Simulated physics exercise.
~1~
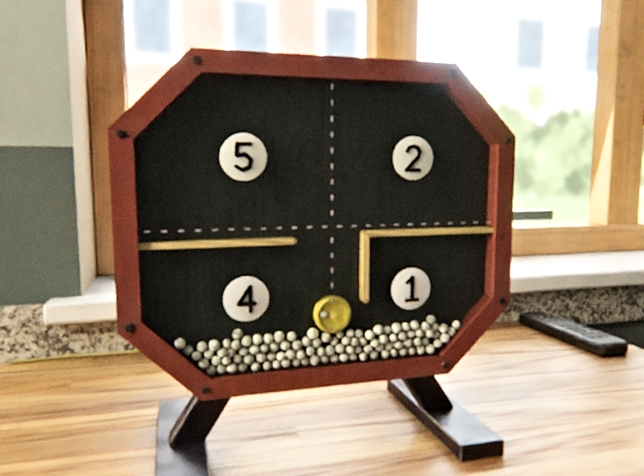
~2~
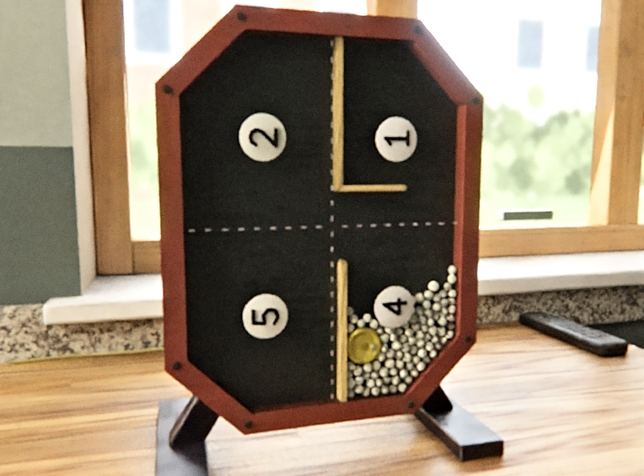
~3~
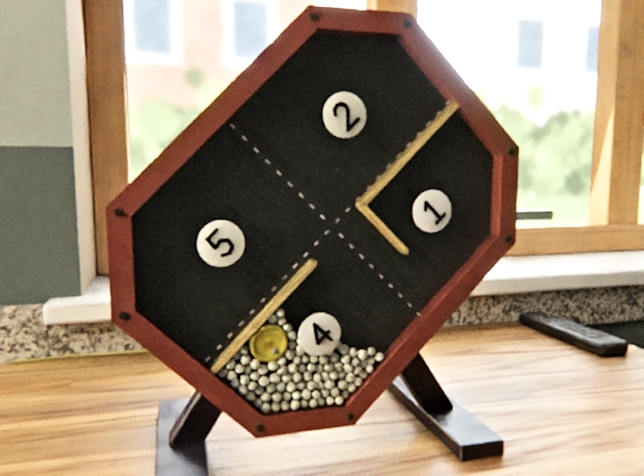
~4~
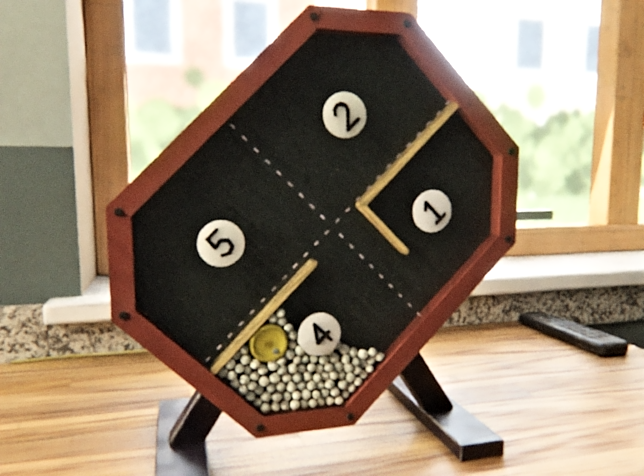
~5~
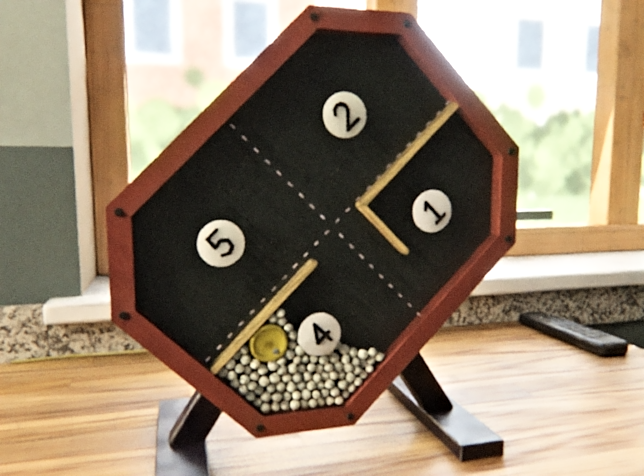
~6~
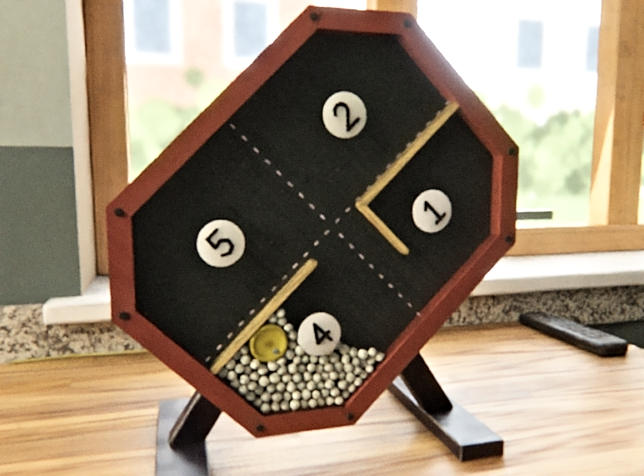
A red-framed, eight-sided box with a black face stands on dark feet on a striped wooden counter before a bright window, seen from the front by a still camera. Four numbered white circles mark its quarters, pale wooden strips partly divide them, and small whitish beads lie along the bottom with a yellow disc on top near the middle. The box turns a quarter turn anticlockwise, and beads and disc gather at the lower right in quarter four. It then swings back halfway, and they shift left. Finally everything rests, tilted, with all the beads and the disc still in quarter four.
